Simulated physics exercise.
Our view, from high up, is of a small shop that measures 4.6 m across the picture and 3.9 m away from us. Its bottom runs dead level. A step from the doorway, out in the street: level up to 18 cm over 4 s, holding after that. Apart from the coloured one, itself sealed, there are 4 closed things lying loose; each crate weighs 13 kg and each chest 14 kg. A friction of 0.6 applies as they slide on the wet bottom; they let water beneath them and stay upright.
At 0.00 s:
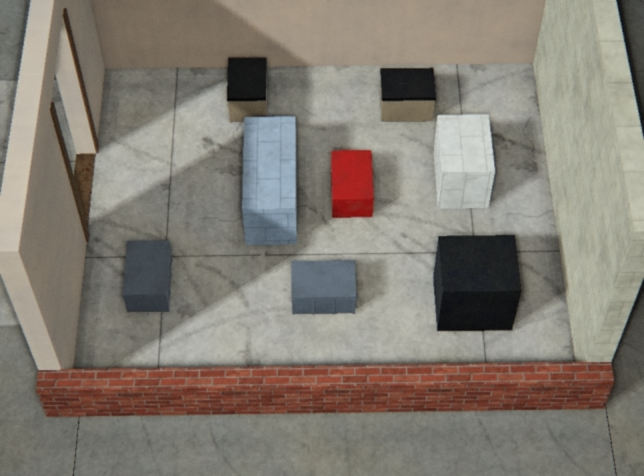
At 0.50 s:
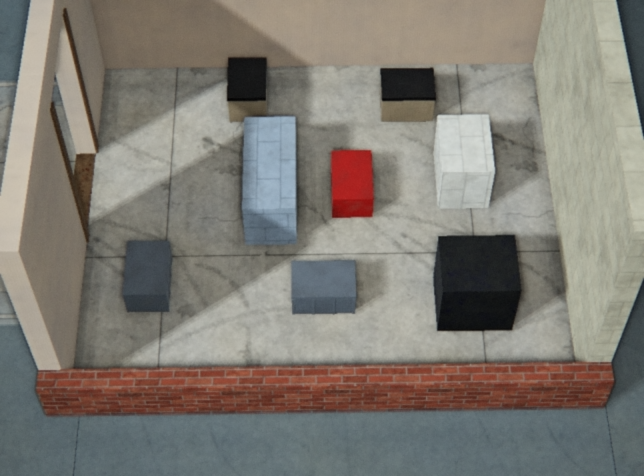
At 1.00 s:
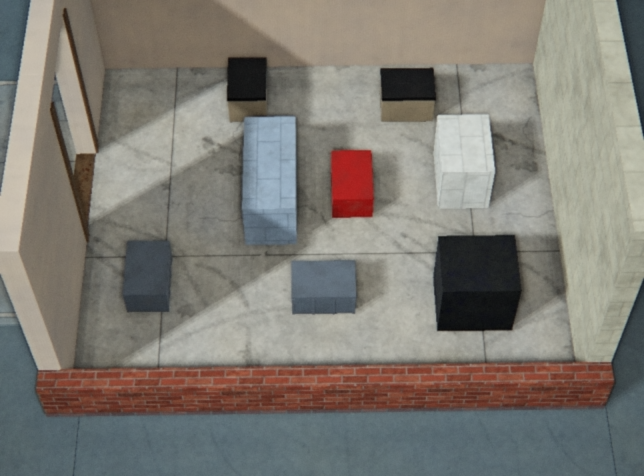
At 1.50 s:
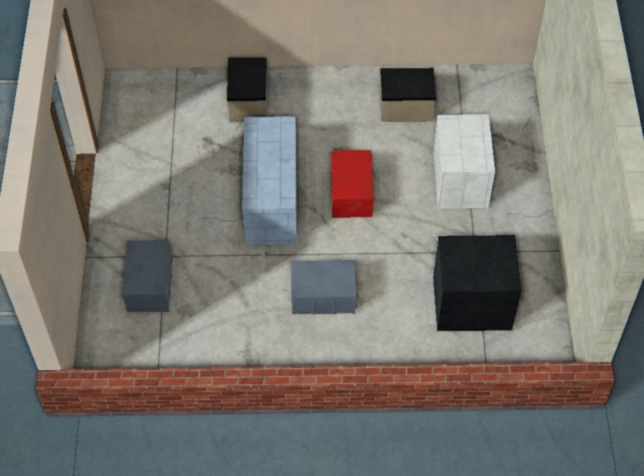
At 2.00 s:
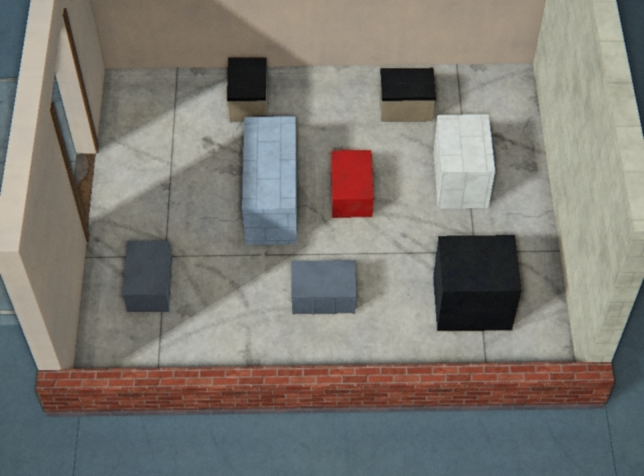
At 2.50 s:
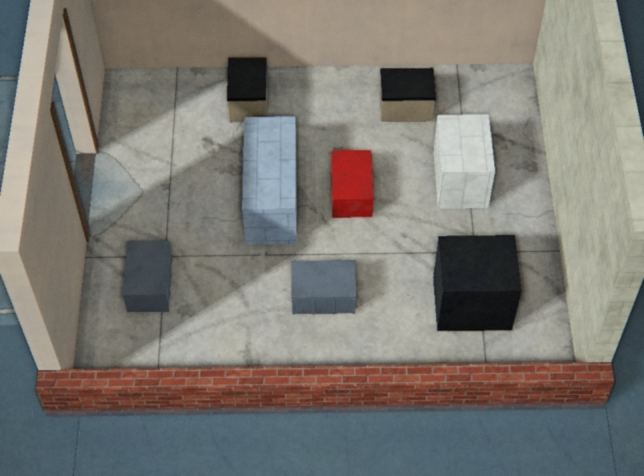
Water spreads over the ground outside a small walled room, seen from above, then a thin sheet of it enters through the doorway on the left, while the red crate and the other boxes on the floor stay still.
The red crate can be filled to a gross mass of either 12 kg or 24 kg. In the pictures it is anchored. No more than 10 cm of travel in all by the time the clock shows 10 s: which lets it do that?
The smaller ballast works.
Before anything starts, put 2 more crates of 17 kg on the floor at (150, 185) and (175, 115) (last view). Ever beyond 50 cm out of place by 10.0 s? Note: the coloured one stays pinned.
Well, beyond half a metre and then below half a metre.
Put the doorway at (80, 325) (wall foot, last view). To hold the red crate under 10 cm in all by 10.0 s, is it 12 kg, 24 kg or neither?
Answer: The lower mass works.
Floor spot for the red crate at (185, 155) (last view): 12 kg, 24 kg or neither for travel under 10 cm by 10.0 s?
Here both come up short.
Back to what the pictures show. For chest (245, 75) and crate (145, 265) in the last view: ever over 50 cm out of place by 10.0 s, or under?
In turn: Beyond, below.
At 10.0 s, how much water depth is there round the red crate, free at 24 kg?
Something like 3 centimetres.
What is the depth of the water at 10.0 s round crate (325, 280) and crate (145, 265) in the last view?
First about 3 cm, second about 4 cm.
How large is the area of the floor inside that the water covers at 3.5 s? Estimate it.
That flooded area is roughly 2.0 m2.
After 3.5 s the red crate would be 0 cm from its start with 12 kg and 0 cm from its start with 24 kg; 0 cm of water round it then.
After 4.5 s the red crate would be 0 cm from its start with 12 kg and 0 cm from its start with 24 kg; 0 cm of water round it then.
After 7.0 s the red crate would be 0 cm from its start with 12 kg and 0 cm from its start with 24 kg; 1 cm of water round it then.
After 10.0 s the red crate would be 0 cm from its start with 12 kg and 0 cm from its start with 24 kg; 3 cm of water round it then.
